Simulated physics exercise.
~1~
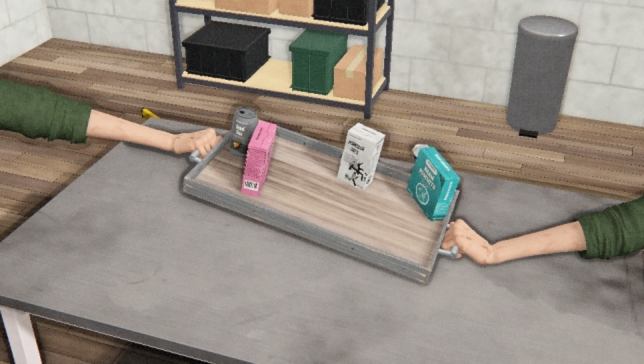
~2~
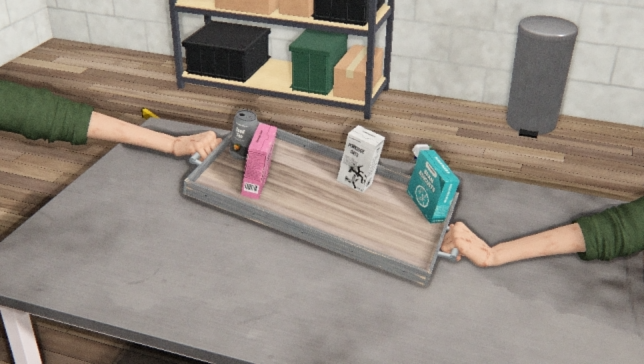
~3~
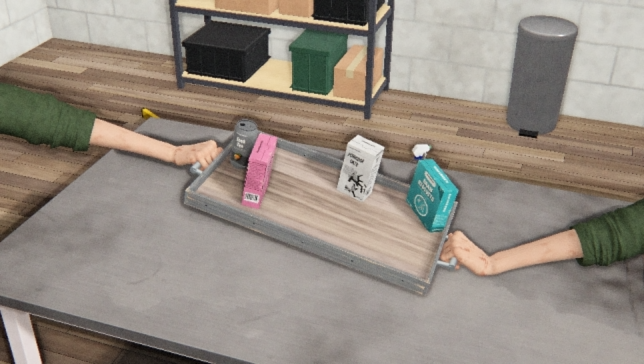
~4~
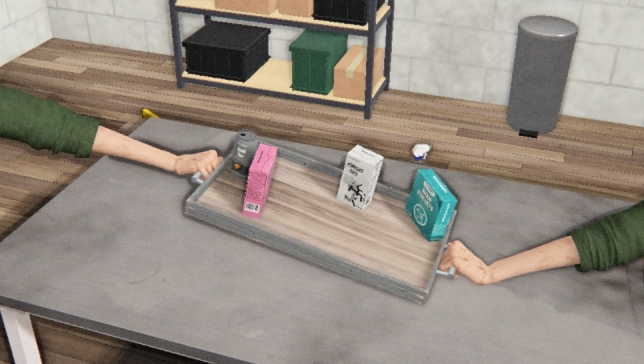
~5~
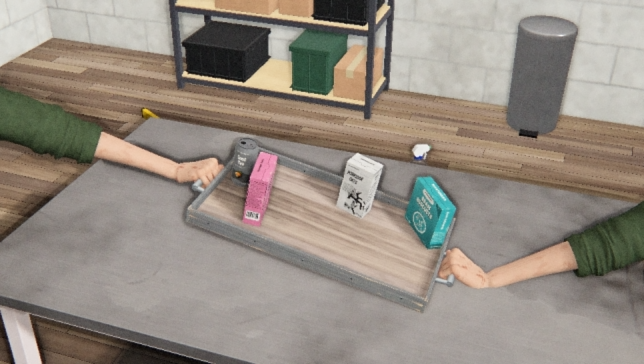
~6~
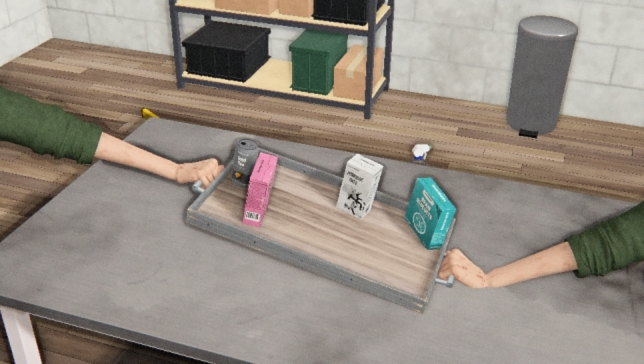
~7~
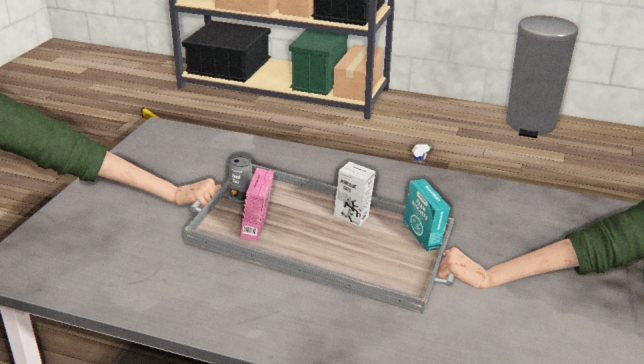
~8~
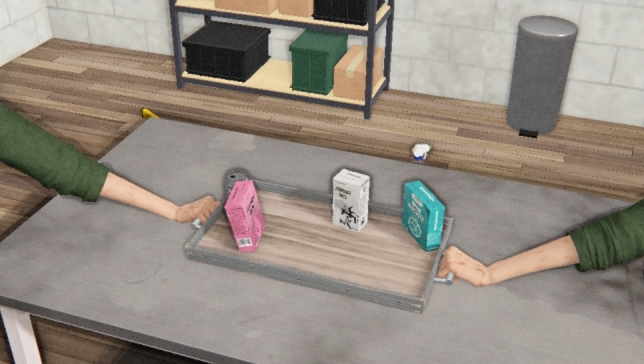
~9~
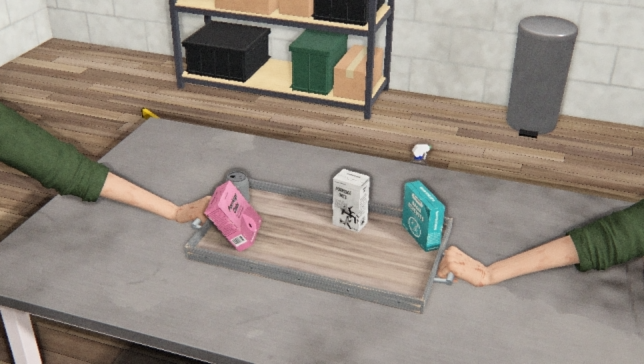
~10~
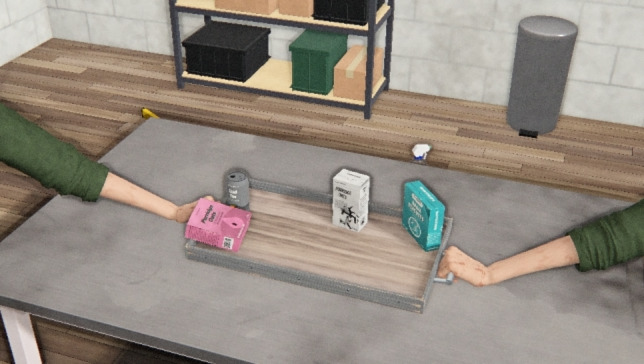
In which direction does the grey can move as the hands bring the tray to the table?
The grey can moves down, as the viewer sees it, along with the tray.
